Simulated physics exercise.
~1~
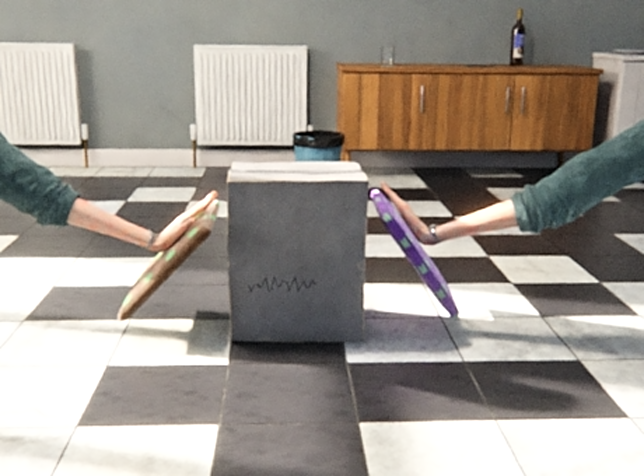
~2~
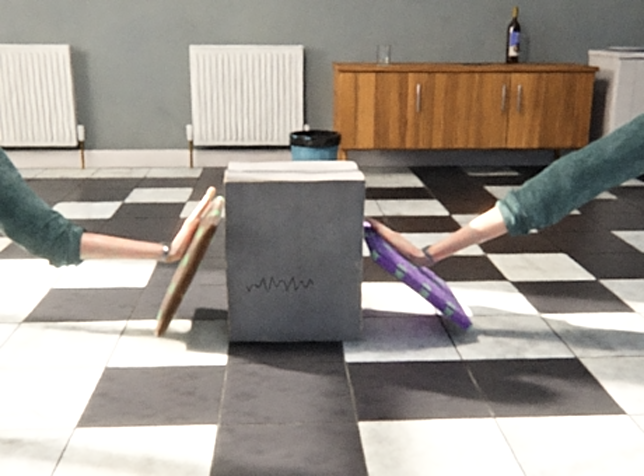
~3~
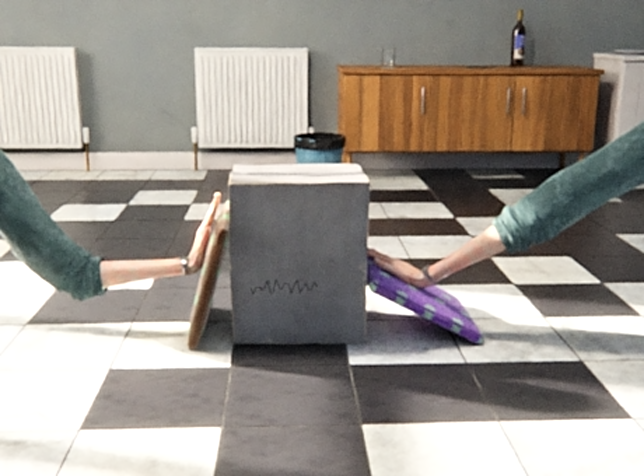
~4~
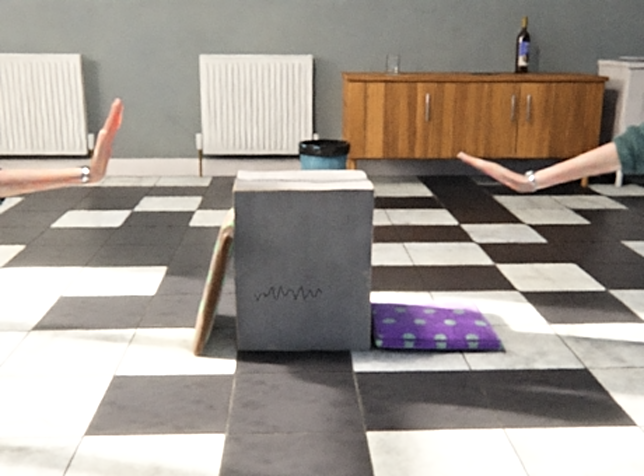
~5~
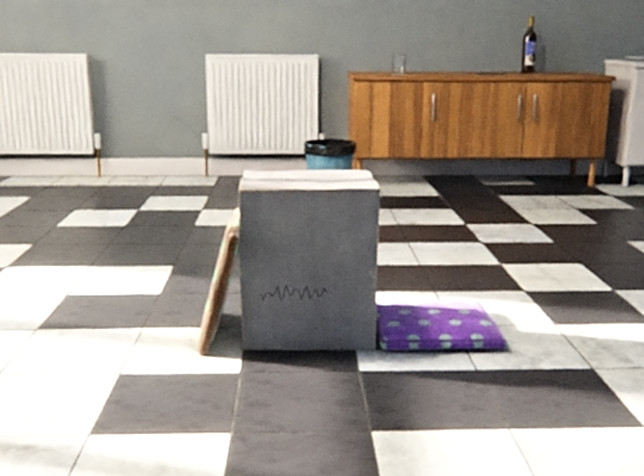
Two hands lean pads against a grey box; the brown stays propped, the purple slips flat.
